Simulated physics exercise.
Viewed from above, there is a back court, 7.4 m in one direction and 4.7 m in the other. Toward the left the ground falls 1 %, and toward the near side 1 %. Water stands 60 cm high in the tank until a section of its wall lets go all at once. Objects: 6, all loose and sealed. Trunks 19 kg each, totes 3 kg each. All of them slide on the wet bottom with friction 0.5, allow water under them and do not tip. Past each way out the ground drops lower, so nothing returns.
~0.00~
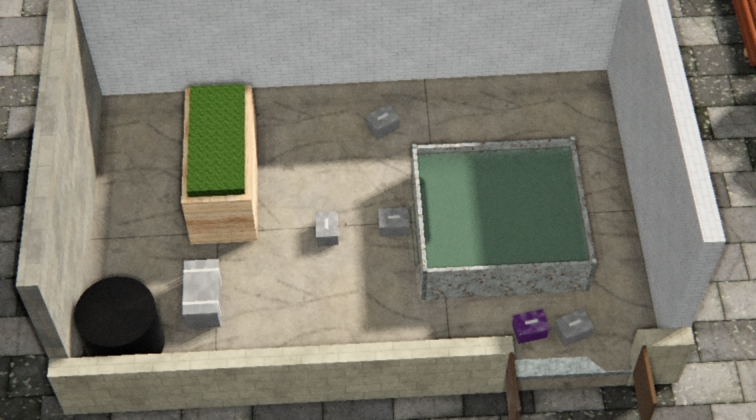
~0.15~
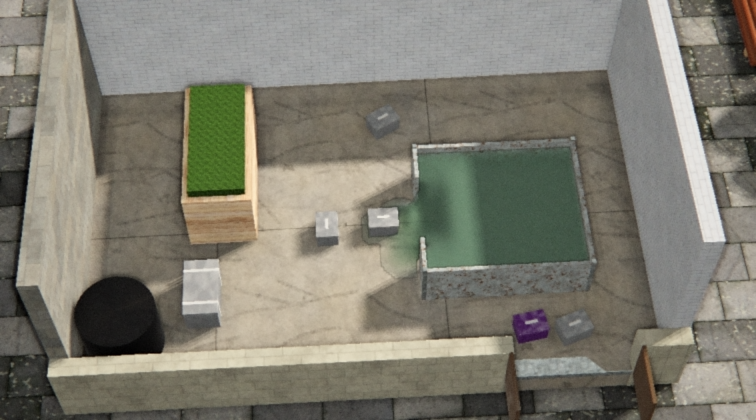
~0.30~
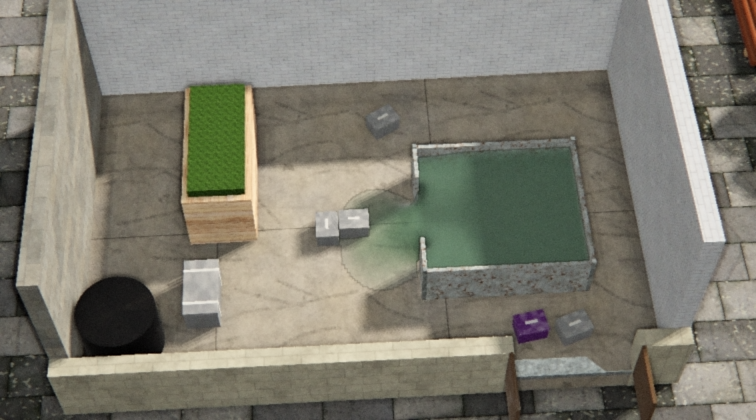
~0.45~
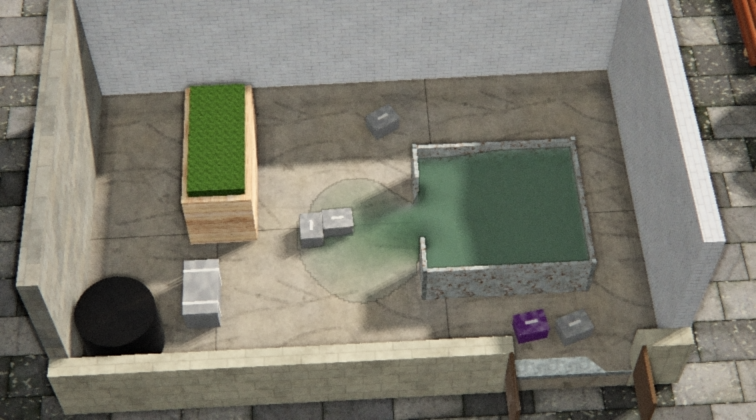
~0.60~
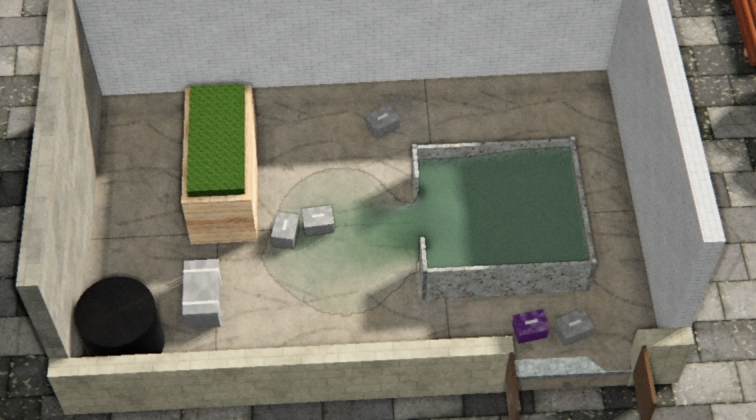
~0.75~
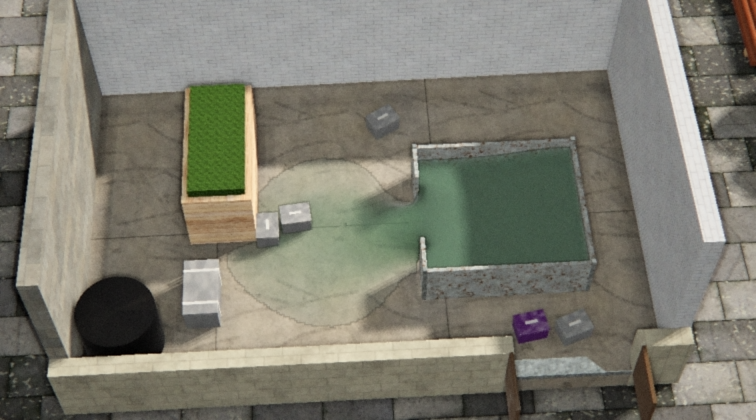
In a walled courtyard, green water flows out through a gap in the left side of a stone basin and spreads leftward across the paving, pushing one grey box into another and carrying both toward a grass-topped wooden block.
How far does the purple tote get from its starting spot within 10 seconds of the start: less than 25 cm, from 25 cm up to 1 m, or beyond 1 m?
It ends up more than 1 m away.
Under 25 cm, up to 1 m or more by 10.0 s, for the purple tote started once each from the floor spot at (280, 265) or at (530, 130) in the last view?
From the first spot it goes a long way, and from the second it goes a long way.
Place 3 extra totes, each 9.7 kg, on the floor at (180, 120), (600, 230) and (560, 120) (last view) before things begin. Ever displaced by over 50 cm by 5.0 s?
Spot by spot, in turn: Falls short, falls short, falls short.
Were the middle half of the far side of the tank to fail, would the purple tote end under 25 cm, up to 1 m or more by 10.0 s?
If that happened, the purple tote creeps a small distance.
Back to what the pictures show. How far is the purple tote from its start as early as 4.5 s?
Displacement near 0 cm.
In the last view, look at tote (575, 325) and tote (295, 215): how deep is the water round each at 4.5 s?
First roughly 0 cm, second roughly 10 cm.
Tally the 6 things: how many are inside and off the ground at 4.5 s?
My tally comes to 3.
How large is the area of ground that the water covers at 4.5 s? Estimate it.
About 26 m2 is covered.
After 2.0 s the purple tote is near (532, 322), 0.0 m from its start, aground; 0 of 6 are out; 3 afloat.
After 4.5 s the purple tote is near (532, 322), 0.0 m from its start, aground; 0 of 6 are out; 3 afloat.
After 7.0 s the purple tote is near (541, 319), 0.1 m from its start, afloat; 0 of 6 are out; 5 afloat.
After 10.0 s the purple tote has gone out; 2 of 6 are out; 4 afloat.
